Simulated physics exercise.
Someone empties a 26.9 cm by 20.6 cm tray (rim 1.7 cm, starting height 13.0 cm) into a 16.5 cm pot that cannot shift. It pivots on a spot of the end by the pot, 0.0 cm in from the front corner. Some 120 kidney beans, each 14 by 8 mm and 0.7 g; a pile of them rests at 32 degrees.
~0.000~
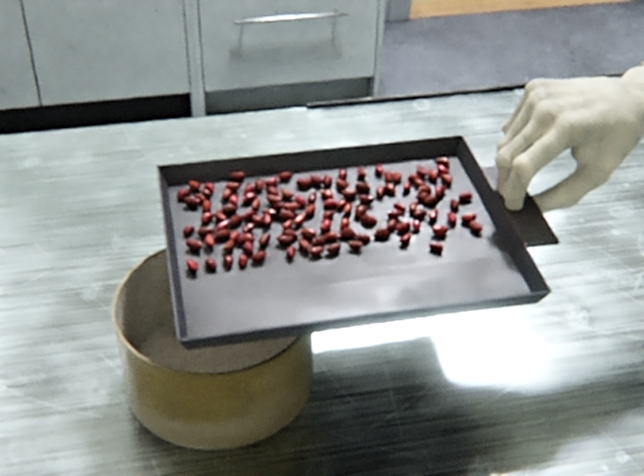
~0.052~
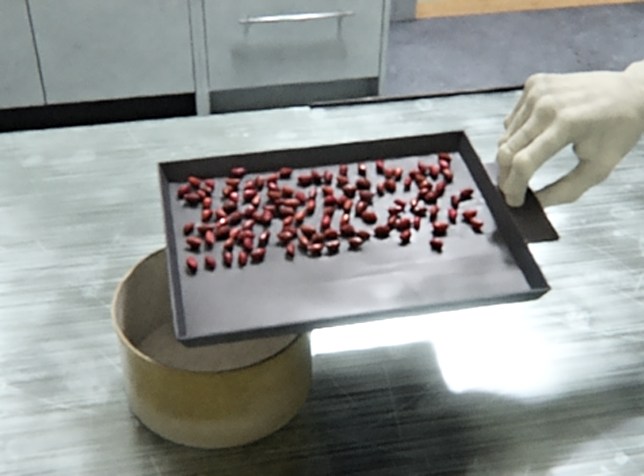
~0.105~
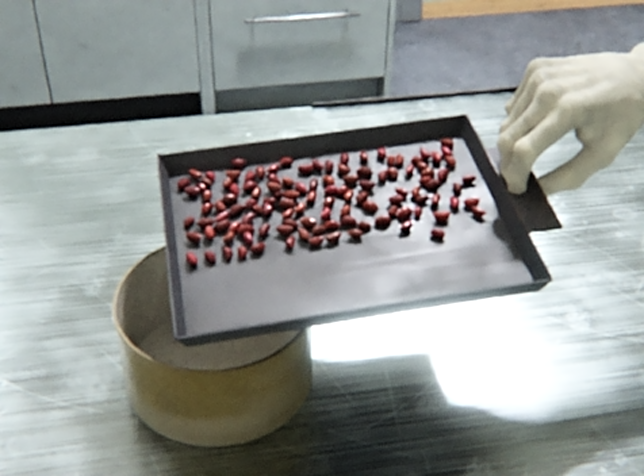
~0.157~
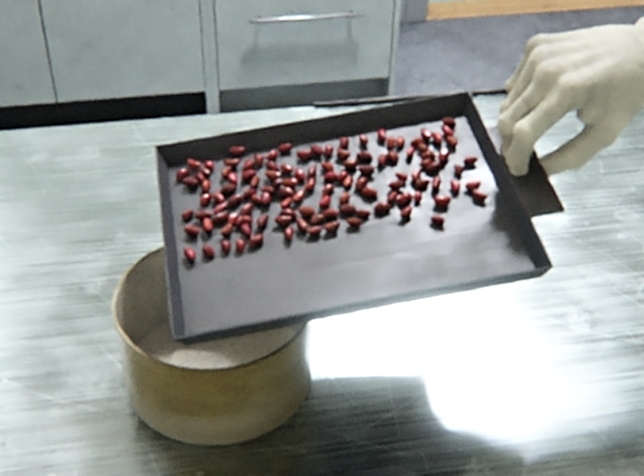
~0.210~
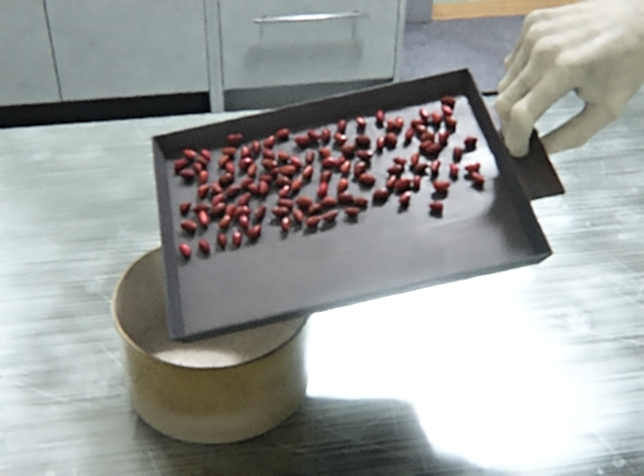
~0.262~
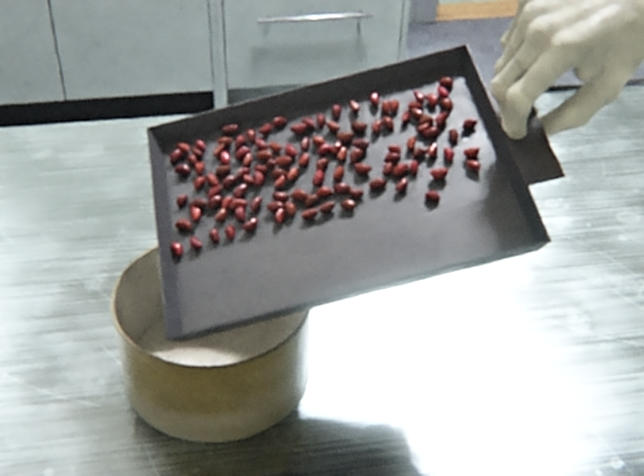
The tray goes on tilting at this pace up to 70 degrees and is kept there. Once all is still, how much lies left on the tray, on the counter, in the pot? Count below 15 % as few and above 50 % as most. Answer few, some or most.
Left on the tray: Few; on the counter: Most; in the pot: Few.
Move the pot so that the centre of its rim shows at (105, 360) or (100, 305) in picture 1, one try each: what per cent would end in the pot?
Some 70 and 0 per cent.
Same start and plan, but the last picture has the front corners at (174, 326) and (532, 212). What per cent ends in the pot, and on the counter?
Pot 20, counter 45.
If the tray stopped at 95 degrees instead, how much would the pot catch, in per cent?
In that case some 0 per cent.
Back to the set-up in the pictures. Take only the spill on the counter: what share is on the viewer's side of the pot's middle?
About 100 per cent.
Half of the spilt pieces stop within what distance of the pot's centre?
About 20 cm.
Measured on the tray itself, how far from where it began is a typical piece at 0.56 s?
Some 6 cm.
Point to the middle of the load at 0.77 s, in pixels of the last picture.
At about (157, 318).
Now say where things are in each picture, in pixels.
Tray tilt 0 degrees, front corners at (187, 332) and (540, 287); middle of the pieces at (311, 211); pot at (214, 301), in the first frame.
Tray tilt 1 degrees, front corners at (186, 331) and (540, 284); middle of the pieces at (311, 207), in the second frame.
Tray tilt 4 degrees, front corners at (184, 330) and (541, 275), lowest corner left front; middle of the pieces at (312, 198), in the third frame.
Tray tilt 8 degrees, front corners at (182, 330) and (542, 262), lowest corner left front; middle of the pieces at (311, 186), in the fourth frame.
Tray tilt 13 degrees, front corners at (179, 329) and (541, 248), lowest corner left front; middle of the pieces at (308, 173), in the fifth frame.
Tray tilt 17 degrees, front corners at (176, 329) and (539, 236), lowest corner left front; middle of the pieces at (304, 161); pot at (212, 294). The tray's pace is about 85 degrees a second, in the sixth frame.
Then, at 0.56 s, tilt 43 degrees; the tray holds 100 %, the pot 0 %.
After 0.77 s, tilt 61 degrees; the tray holds 75 %, the pot 0 %.
After 1.08 s, tilt 70 degrees; the tray holds 15 %, the pot 0 %.
In the end, at 2.4 s, tray 5 %, counter 95 %, pot 0 %.
